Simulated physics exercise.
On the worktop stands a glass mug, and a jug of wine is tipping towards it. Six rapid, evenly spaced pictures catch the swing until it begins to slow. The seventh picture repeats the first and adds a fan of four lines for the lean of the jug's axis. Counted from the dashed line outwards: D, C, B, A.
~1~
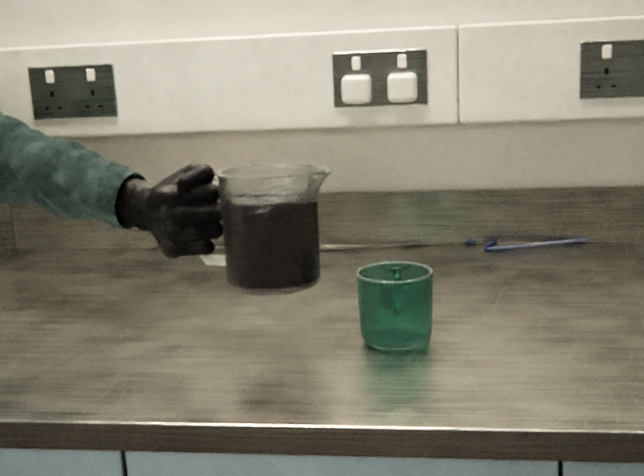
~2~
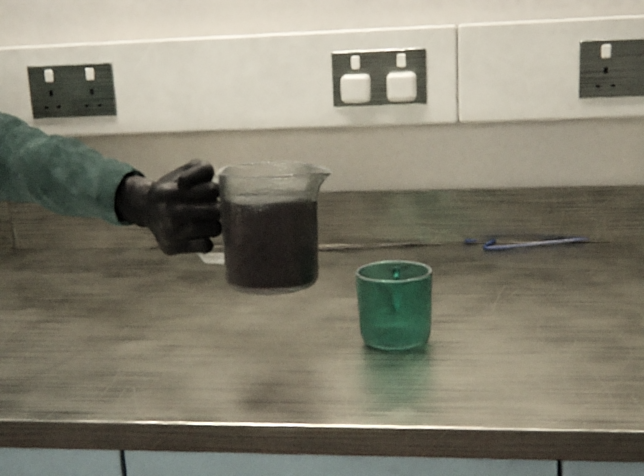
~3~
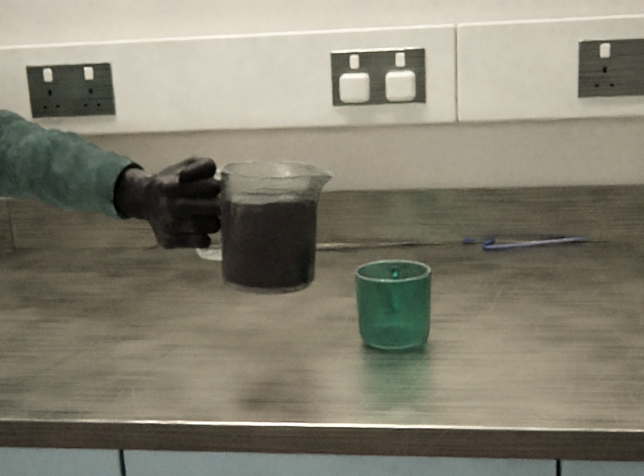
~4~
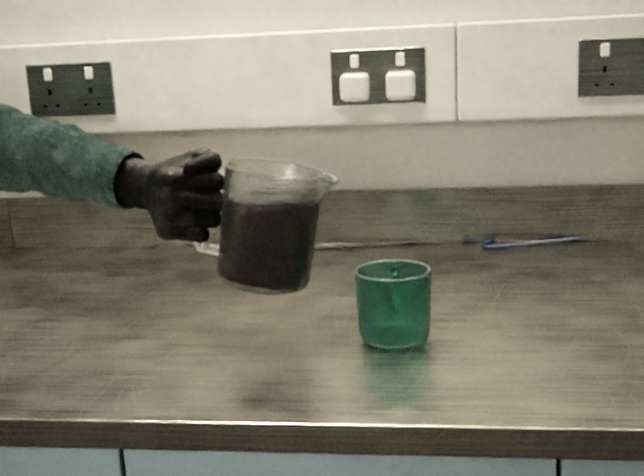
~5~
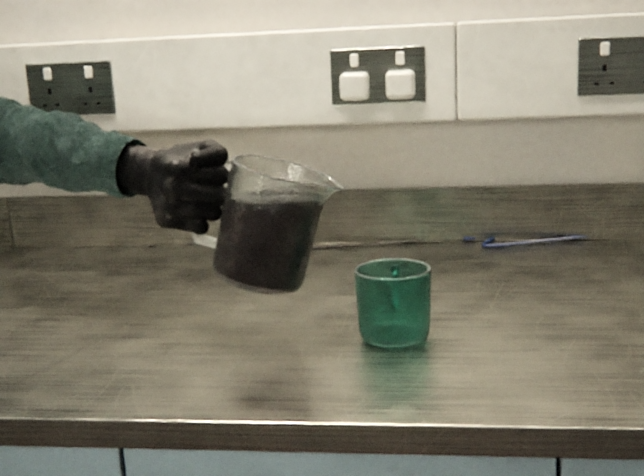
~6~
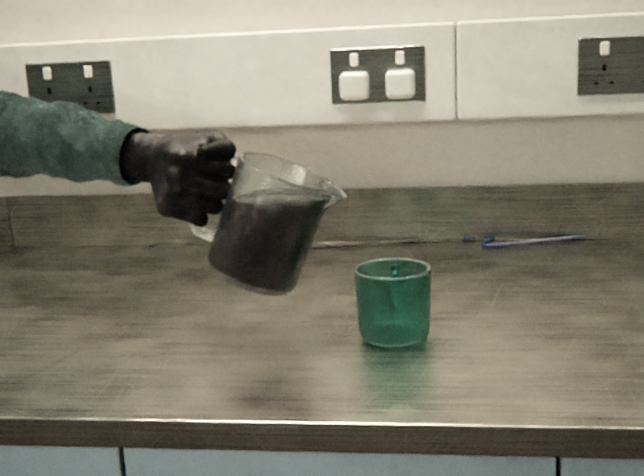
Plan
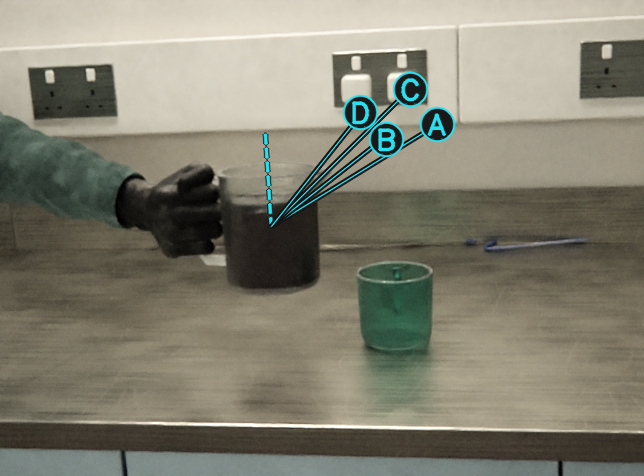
A black-gloved hand holding a glass jug of dark liquid upright, then gradually tilting it rightwards beside a green glass on a worktop.
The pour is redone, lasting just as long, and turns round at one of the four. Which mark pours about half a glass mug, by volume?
The answer is line B.
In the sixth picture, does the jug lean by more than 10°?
Yes.
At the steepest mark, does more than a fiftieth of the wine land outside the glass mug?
No.
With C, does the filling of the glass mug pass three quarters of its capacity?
No.
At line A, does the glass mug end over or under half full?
Over.
On the marked copy, A at (423, 133); B at (371, 147); C at (397, 100); D at (350, 127).
Choosing A, the glass mug ends with about 70 % of what it can hold.
Choosing B, the glass mug ends with about 49 % of what it can hold.
Choosing C, the glass mug ends with about 32 % of what it can hold.
Choosing D, the glass mug ends with about 19 % of what it can hold.
